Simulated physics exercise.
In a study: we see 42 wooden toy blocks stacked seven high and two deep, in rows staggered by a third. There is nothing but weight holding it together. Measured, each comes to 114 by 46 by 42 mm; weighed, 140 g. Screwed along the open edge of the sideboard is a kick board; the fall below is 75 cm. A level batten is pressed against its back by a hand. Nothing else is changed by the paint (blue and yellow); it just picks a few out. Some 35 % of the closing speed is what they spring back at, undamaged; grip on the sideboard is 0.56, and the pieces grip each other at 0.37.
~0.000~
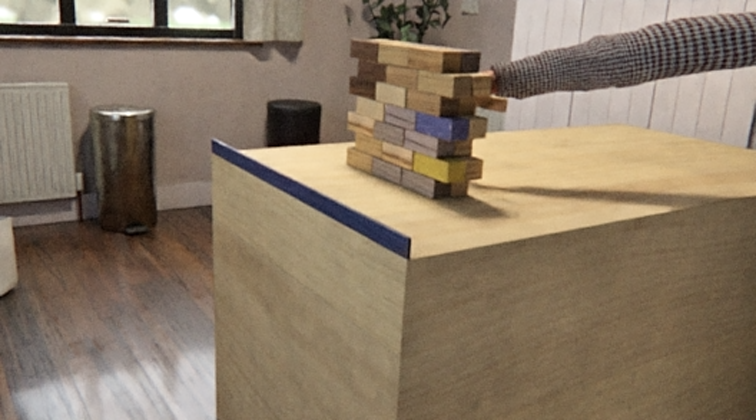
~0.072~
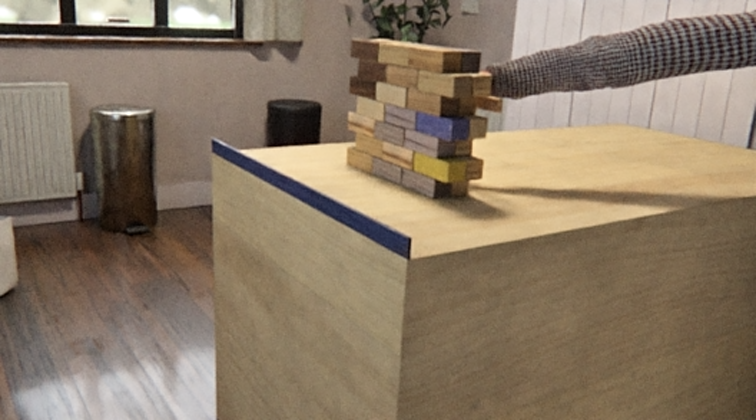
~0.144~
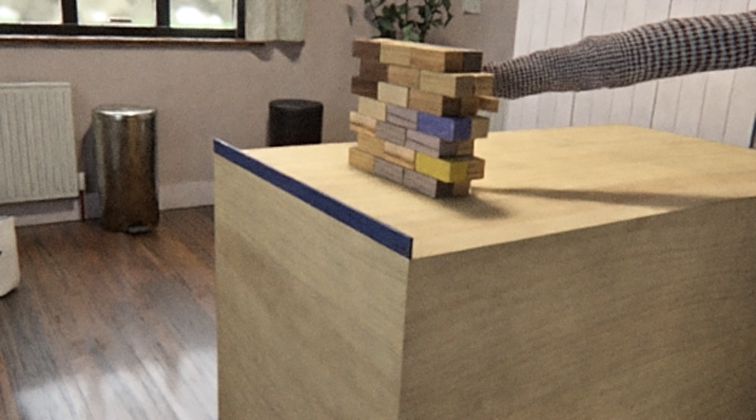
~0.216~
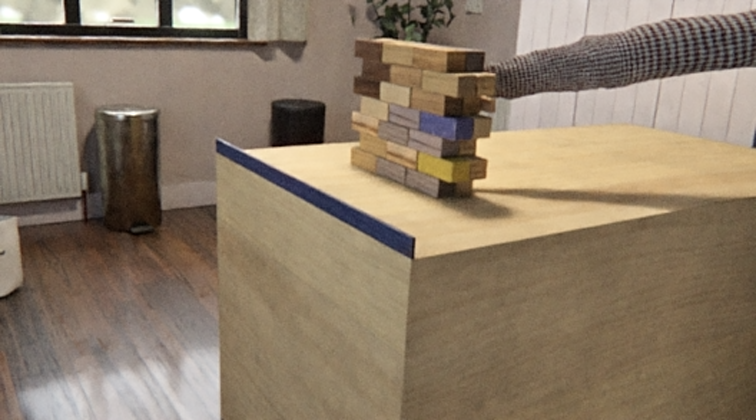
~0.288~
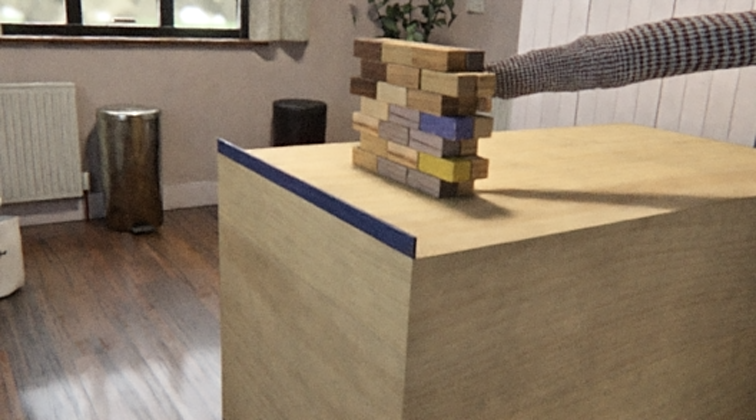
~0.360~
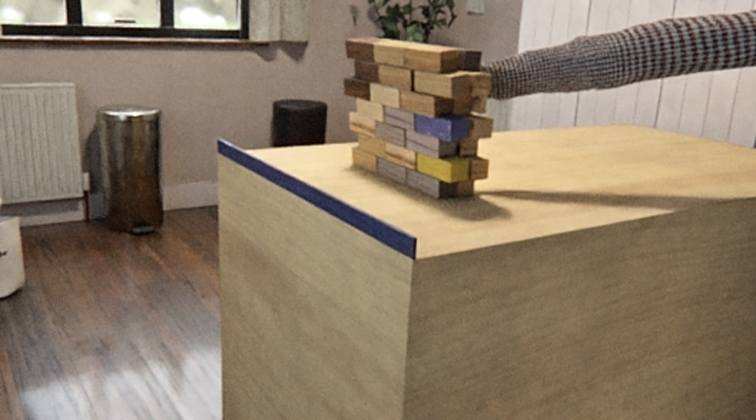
The clip opens on a stack of wooden blocks, one blue and one yellow among them, standing on a sideboard while a sleeved arm reaches in from the right behind it. The arm edges slightly left, then the upper blocks shift a little leftward and lean slightly.
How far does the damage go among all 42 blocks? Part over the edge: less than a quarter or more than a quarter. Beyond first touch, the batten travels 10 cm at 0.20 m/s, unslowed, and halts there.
It's short of a quarter of them.
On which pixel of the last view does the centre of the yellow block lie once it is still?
Somewhere around pixel (407, 190).
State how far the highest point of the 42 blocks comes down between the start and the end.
Around 13 centimetres.
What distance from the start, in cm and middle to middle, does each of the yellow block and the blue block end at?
Yellow shifts close to 10 cm and blue close to 24 cm.
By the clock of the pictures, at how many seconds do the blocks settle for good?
At roughly 1.5 seconds.
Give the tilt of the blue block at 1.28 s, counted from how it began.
Near 90 degrees from how it began.
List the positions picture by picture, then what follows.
In the first picture (places mark the middle of the side facing us; the camera pans a little), batten (505, 106) 44 mm from the stack; yellow block (430, 167); blue block (433, 126); nothing disturbed.
In the second picture, batten (501, 106) 30 mm from the stack; blue block (433, 126).
In the third picture, batten (497, 106) 15 mm from the stack; blue block (435, 126).
In the fourth picture, batten (494, 106) 1 mm in; blue block (437, 125).
In the fifth picture, batten (489, 106) 14 mm in; blue block (437, 125); 19 disturbed, none over the edge.
In the sixth picture, batten (484, 107) 28 mm in; blue block (432, 127) leaning 6°; yellow block (433, 167) leaning 6°; steepest lean 7°, the block at (367, 72); 30 disturbed, none over the edge.
After 0.50 s, none of the 42 blocks over the edge, 31 disturbed; blue block leaning 17°; yellow block leaning 17°.
After 0.66 s, none of the 42 blocks over the edge, 31 disturbed; blue block leaning 45°, 31 mm lower; yellow block leaning 44°.
After 0.88 s, 3 of the 42 blocks over the edge; yellow block on its side; blue block on its side.
After 1.28 s, 6 of the 42 blocks over the edge; yellow block on its side; blue block on its side.
At rest (1.9 s), 6 of the 42 blocks over the edge; yellow block on its side; blue block on its side. That is 14 per cent. As the last picture would show them, middles, yellow block near (407, 190), blue block near (361, 196).
